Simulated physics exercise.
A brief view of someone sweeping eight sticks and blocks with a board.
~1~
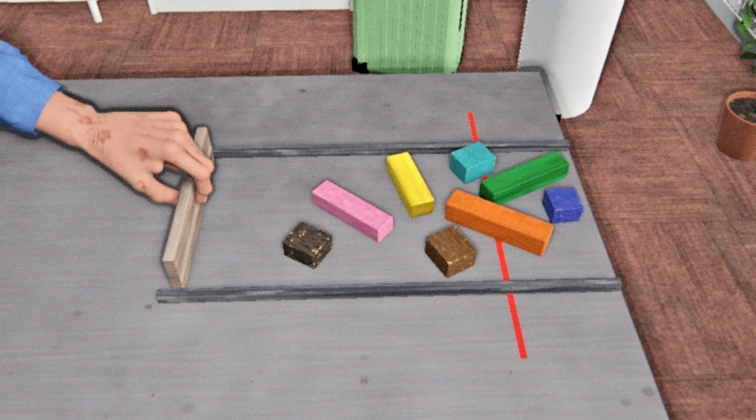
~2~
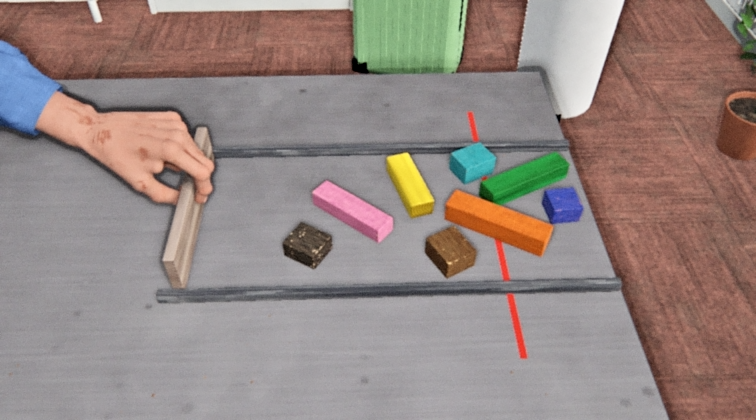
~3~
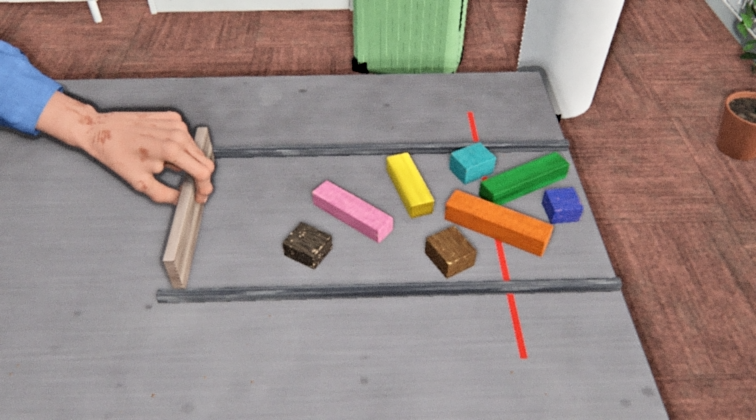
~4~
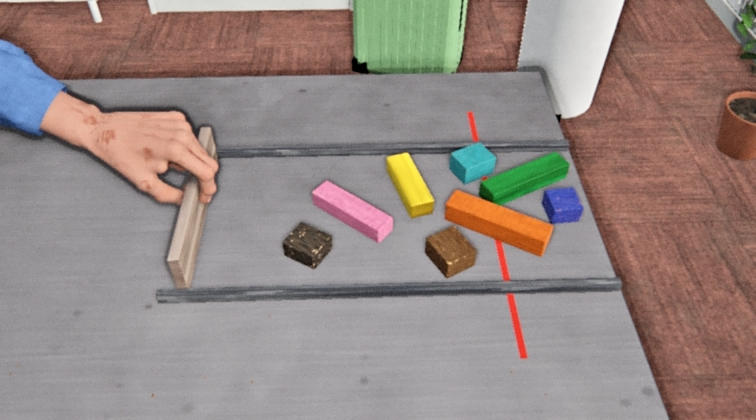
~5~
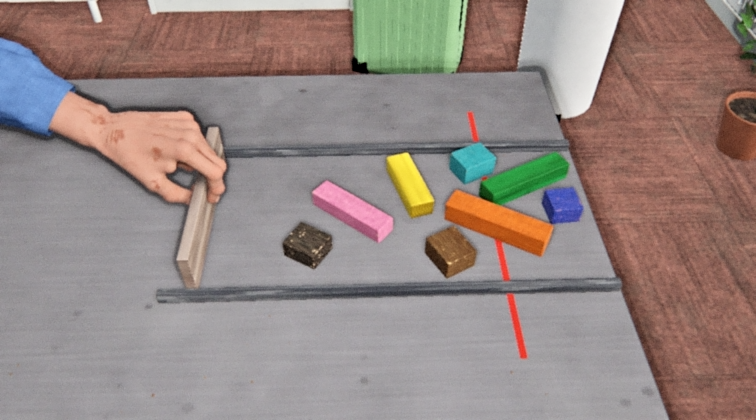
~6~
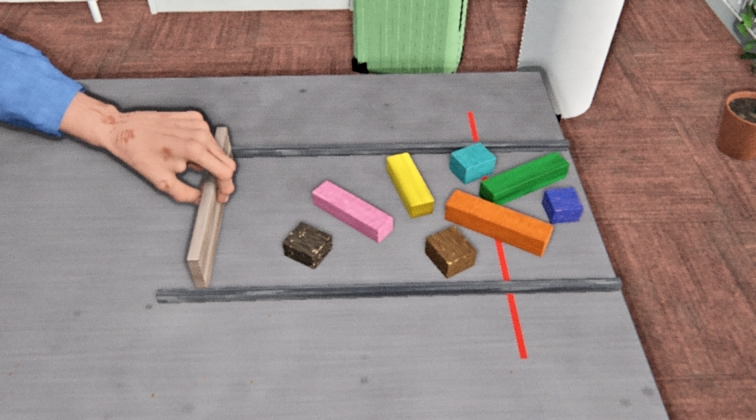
On a gray tabletop between two dark rails, a hand holds a wooden board upright at the left, then slides it slightly right, while the eight colored sticks and blocks, some near a red line, stay still.
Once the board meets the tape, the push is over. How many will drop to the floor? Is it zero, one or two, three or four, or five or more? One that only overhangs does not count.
I predict the tally of drops will be nothing.
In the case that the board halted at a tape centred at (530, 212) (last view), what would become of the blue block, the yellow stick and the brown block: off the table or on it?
Starting with the blue block, it ends up falling, then the yellow stick keeps its place, then the brown block keeps its place.
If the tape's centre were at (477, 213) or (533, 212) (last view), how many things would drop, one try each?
You'd find 0 and then 3 on the floor.
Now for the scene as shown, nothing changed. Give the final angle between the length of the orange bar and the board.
It works out to near 35°.
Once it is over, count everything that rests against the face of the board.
Contact count: 3.
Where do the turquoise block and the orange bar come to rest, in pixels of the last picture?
The first comes to rest at (533, 158), and the second at (577, 222).
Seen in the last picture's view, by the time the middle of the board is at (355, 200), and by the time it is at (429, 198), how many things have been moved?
By the first moment it's 2, by the second it's 7.
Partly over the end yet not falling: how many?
That adds up to 3.
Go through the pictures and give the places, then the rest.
Blue block (562, 205); green stick (524, 179); orange bar (497, 222); board (191, 203); tape (492, 213), in the first picture.
Green stick (524, 179); yellow stick (409, 184), in the second picture.
Orange bar (497, 222); black block (308, 245), in the third picture.
Blue block (562, 206); brown block (450, 252), in the fourth picture.
Green stick (524, 179); pink bar (352, 211), in the fifth picture.
Blue block (562, 206); green stick (524, 179); orange bar (497, 222); board (213, 203); tape (492, 213), in the sixth picture.
Soon after, none off yet; blue block at rest near (562, 206); green stick at rest near (524, 179); orange bar at rest near (497, 222).
In the end, the number that fall off is zero.
